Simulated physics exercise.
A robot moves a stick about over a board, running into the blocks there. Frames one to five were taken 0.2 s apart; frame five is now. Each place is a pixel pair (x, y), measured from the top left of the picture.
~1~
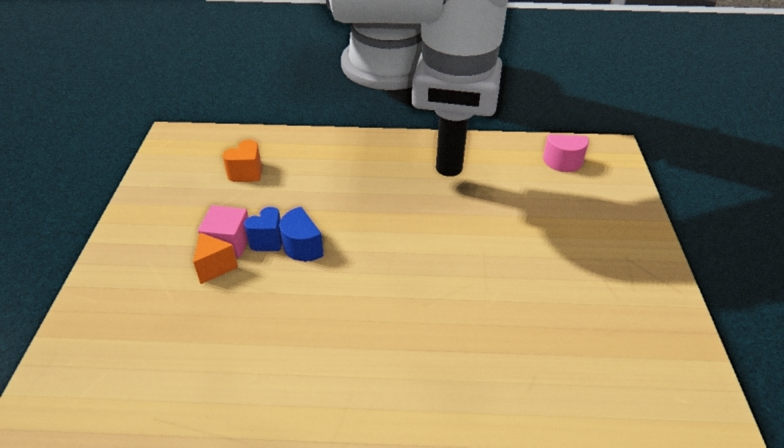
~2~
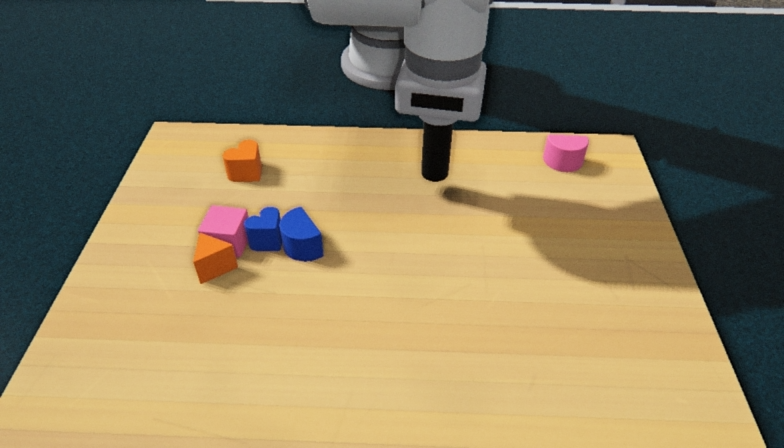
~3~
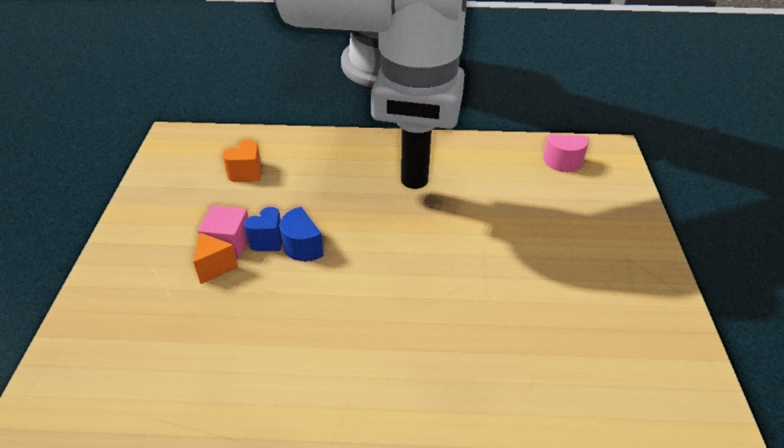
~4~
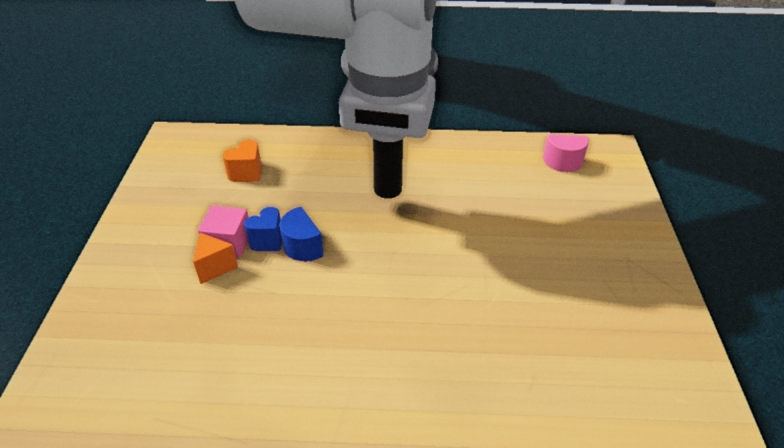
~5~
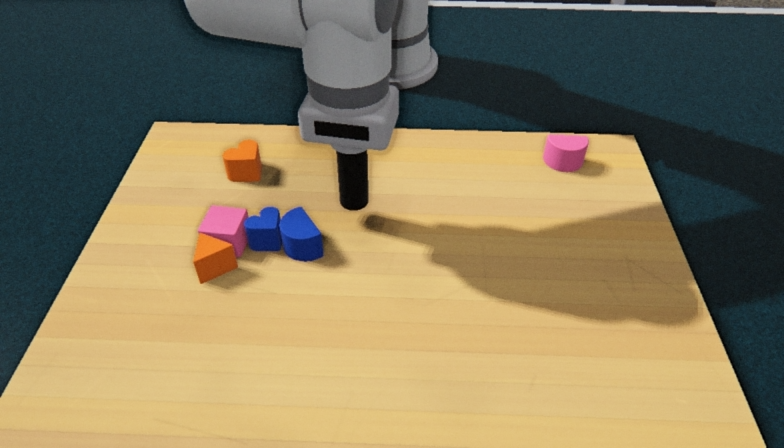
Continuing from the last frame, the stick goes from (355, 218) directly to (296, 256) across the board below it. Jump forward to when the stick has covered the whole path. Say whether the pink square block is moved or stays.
It's moved.
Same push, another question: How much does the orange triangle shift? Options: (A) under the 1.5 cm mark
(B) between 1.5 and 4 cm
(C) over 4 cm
It's A.
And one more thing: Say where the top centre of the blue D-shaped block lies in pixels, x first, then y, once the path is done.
I think it will end close to (265, 246).
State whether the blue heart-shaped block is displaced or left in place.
At the moment the path ends, the blue heart-shaped block no longer stands where it did.
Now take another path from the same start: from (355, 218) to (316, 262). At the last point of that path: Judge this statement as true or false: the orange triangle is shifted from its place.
The statement is incorrect.
The first path, step by step. Halfway along, stick at (325, 220); nothing pushed yet.
At the end, stick at (294, 240); orange triangle not moved; pink square block at (211, 217); blue heart-shaped block at (248, 224), turned 45° clockwise; blue D-shaped block at (265, 246).
